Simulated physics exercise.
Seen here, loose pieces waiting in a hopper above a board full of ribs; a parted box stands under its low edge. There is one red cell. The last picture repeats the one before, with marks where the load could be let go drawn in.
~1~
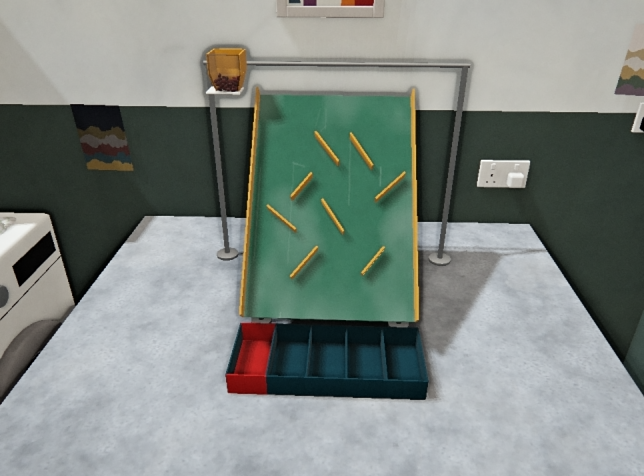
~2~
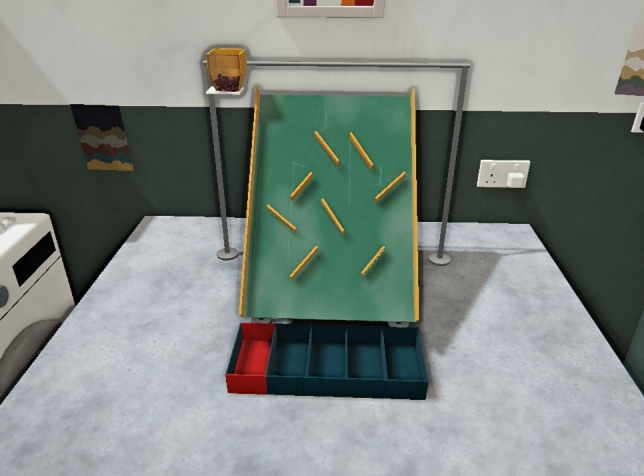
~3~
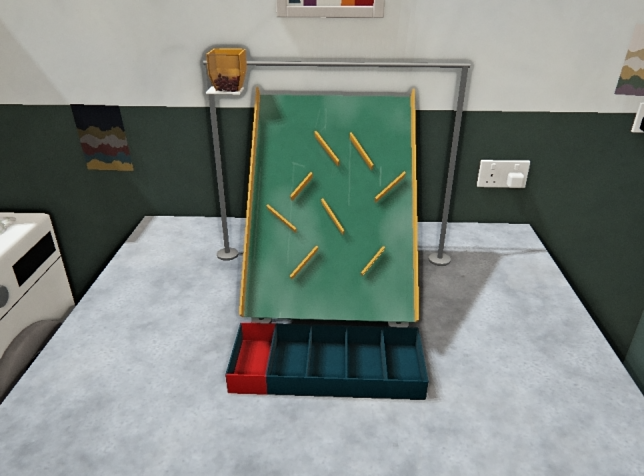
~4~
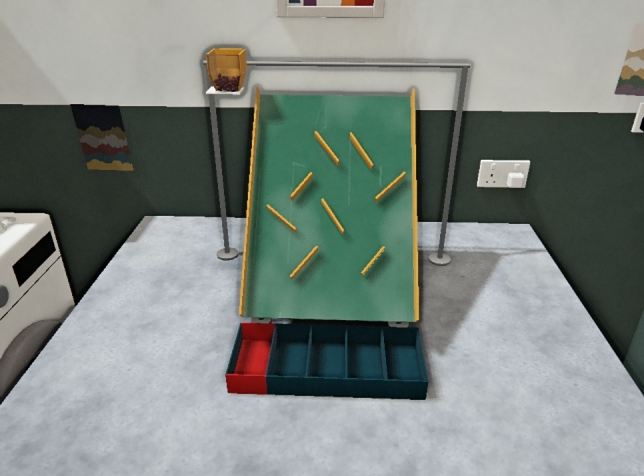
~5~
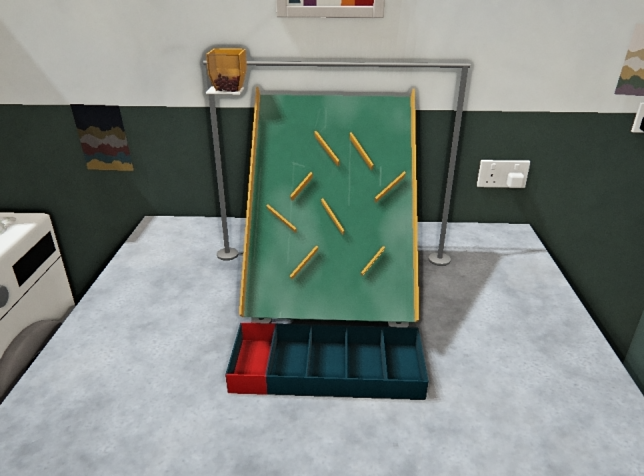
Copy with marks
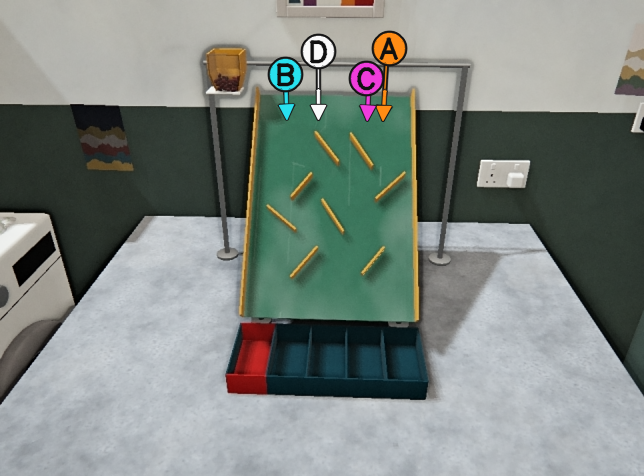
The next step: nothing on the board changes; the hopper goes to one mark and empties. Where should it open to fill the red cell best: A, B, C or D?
B is best.
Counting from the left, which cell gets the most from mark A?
It is the third one.
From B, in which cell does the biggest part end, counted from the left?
The first from the left.
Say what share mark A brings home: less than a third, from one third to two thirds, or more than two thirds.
Mark A gives less than a third.
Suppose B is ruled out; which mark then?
Here it is mark D.
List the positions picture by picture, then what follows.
The first picture shows hopper at (228, 86), kidney beans, door shut.
The second picture shows ribs (315, 131) to (339, 161), (351, 133) to (373, 165), (291, 197) to (312, 173).
The third picture shows ribs (376, 198) to (405, 172), (267, 205) to (295, 229), (322, 199) to (343, 231).
The fourth picture shows ribs (291, 277) to (317, 246), (362, 273) to (384, 247).
The fifth picture shows red cell at (247, 383), number 1 of 5 from the left.
On the marked copy, mark A meets the board at (383, 115); mark B meets the board at (286, 114); mark C meets the board at (367, 115); mark D meets the board at (318, 114).
With A, none in the red cell, all in other cells.
With B, most in the red cell, a small part in other cells, a small part outside the box.
With C, none in the red cell, nearly all in other cells.
With D, about half in the red cell, about half in other cells.
